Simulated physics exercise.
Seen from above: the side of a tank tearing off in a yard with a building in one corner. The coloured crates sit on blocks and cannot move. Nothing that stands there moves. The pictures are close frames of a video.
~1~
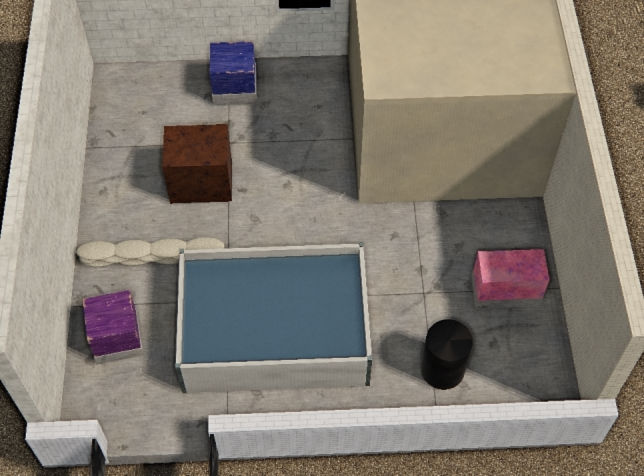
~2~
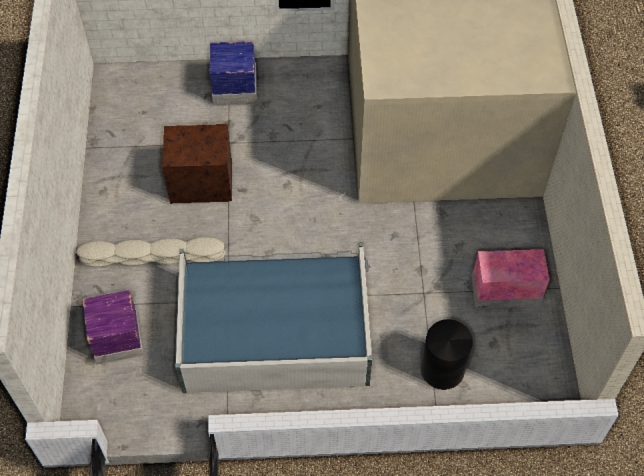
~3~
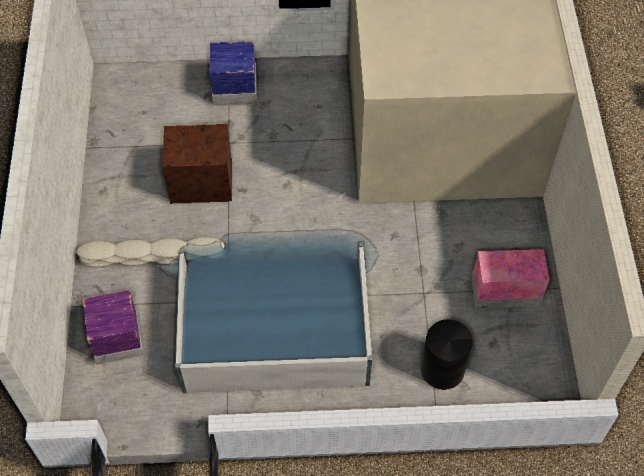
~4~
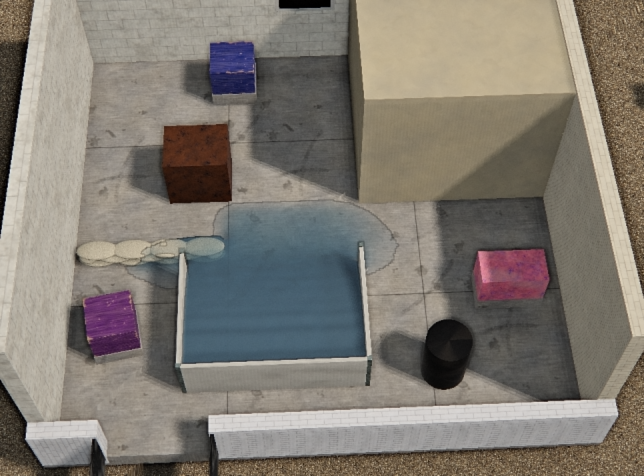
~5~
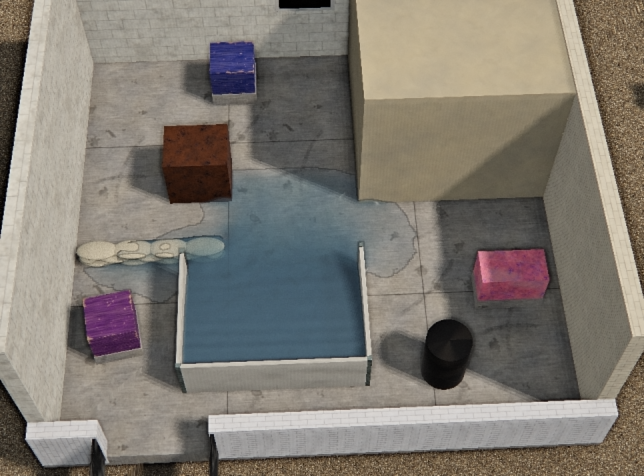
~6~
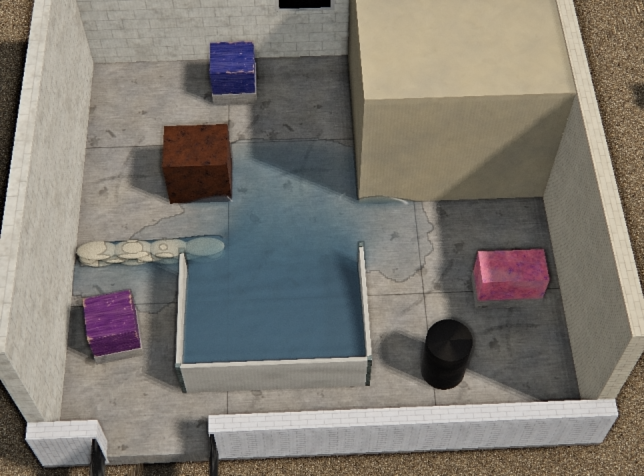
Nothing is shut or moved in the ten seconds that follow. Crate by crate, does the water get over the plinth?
One by one: The purple crate escapes dry; the blue crate is wetted; the pink crate escapes dry.
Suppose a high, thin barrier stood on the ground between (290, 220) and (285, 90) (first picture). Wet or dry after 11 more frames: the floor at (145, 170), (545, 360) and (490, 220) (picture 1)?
As listed: Clear, not flooded, awash.
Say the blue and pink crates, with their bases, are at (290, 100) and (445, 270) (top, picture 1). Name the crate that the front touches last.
It is the one in pink.
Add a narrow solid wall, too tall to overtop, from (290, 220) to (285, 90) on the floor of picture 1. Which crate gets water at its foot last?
I say the pink-painted one.
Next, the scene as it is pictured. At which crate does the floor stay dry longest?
It is the pink one.
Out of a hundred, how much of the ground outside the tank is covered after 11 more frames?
About 60 per cent.
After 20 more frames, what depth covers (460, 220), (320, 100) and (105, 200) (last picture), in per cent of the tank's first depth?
About 6, 40 and 10 per cent.
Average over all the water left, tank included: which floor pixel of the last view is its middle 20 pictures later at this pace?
At about (264, 190).
A moment on, water covers 40 % of the floor; the purple crate water round its plinth, the blue crate water round its plinth, the pink crate not reached.
Next, water covers 60 % of the floor; the purple crate water round its plinth, the blue crate water round its plinth, the pink crate not reached.
Then, water covers 70 % of the floor; the purple crate water round its plinth, the blue crate water round its plinth, the pink crate water round its plinth.
Later, water covers 90 % of the floor; the purple crate water round its plinth, the blue crate water round its plinth, the pink crate water round its plinth.
In the end, water covers 95 % of the floor; the purple crate stayed above the water, the blue crate was topped, the pink crate stayed above the water.
